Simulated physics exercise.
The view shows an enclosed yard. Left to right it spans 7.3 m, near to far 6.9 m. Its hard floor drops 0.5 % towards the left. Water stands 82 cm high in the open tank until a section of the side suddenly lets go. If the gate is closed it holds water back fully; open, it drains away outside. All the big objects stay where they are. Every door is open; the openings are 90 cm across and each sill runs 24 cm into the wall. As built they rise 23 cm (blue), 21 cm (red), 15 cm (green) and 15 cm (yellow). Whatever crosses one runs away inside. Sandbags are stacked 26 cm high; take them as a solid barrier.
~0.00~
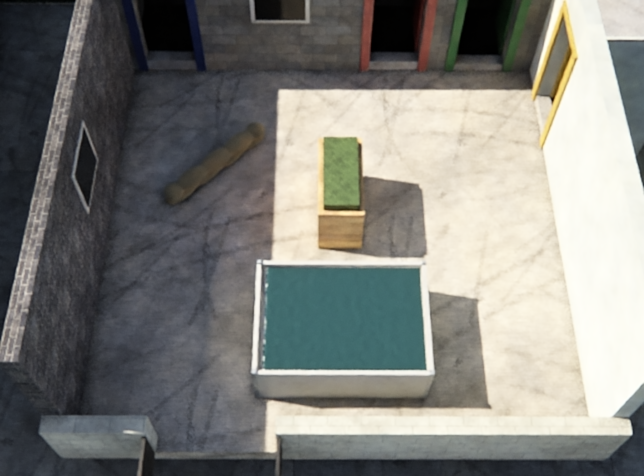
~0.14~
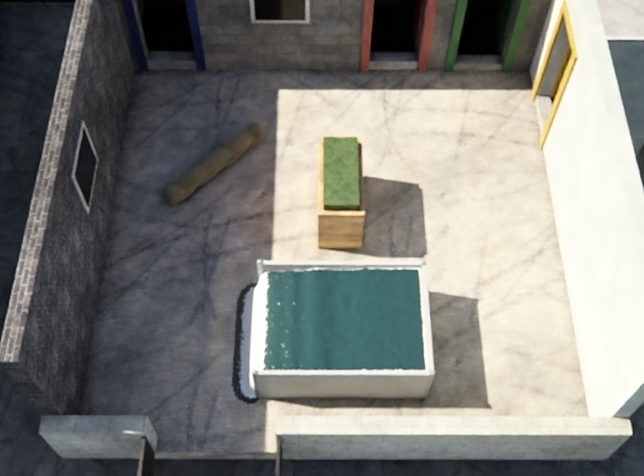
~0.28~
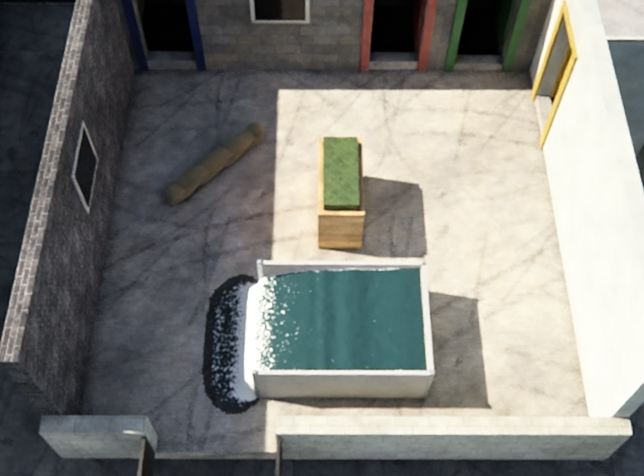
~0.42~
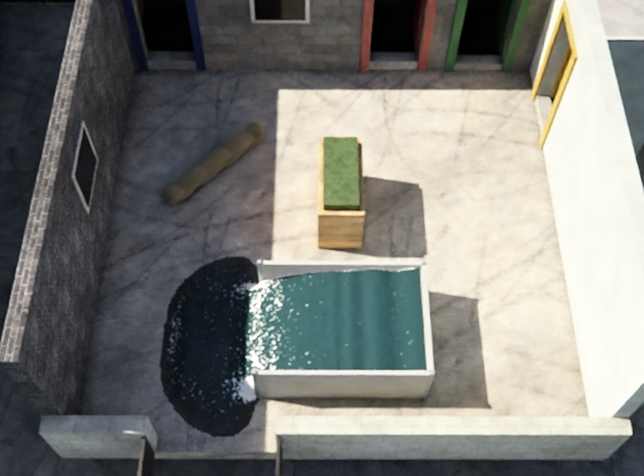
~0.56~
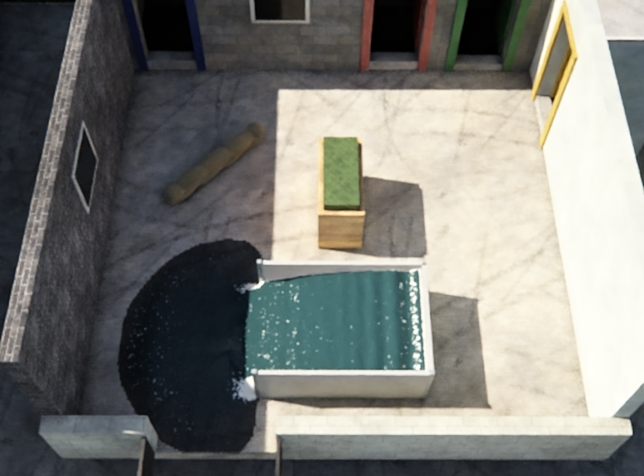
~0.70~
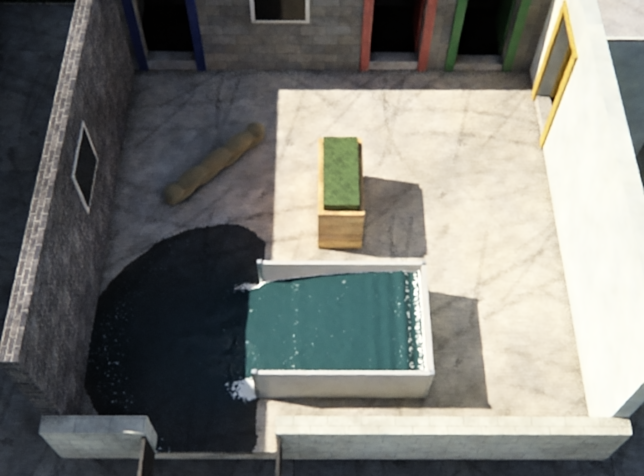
The clip opens on a walled yard with a still, full open tank, a green-topped block and a log-like object on the floor. Water then bursts from the tank's left side, foaming white, and spreads as a widening dark pool across the yard's left part, reaching the front wall.
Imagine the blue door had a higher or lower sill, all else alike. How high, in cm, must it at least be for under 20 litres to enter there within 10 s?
Close to 22 cm is just enough.
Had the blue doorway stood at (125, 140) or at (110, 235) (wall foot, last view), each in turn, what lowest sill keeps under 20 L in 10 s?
About 8.0 and 20 cm.
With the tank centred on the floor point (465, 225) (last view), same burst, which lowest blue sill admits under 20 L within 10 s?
About 6.0 cm.
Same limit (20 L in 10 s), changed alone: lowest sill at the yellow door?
Roughly 10.5 cm at yellow.
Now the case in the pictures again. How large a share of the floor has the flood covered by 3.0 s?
Some 35 per cent of it.
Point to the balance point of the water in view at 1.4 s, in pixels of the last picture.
Around (255, 338).
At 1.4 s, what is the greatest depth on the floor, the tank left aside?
About 54 cm.
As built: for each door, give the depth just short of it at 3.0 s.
In cm: Blue 26, red 0, green 0, yellow 0.
After 1.4 s water covers 20 % of the floor, deepest (54 cm) near (78, 435); it has not reached the blue door.
After 3.0 s water covers 35 % of the floor, deepest (34 cm) near (80, 422); 26 cm at the blue door, 0 litres in over its 23 cm sill.
After 10.0 s water covers 85 % of the floor, deepest (12 cm) near (489, 94); 7 cm at the blue door, 17 litres in over its 23 cm sill.
At the blue door as built, the water arrived by 2.6 s and peaked near 28 cm at 3.4 s.
With a sill of 19.5 cm, 44 litres would have come in within the 10 s; with 26.5 cm, 4 litres. So under 20 litres takes about 22 cm.
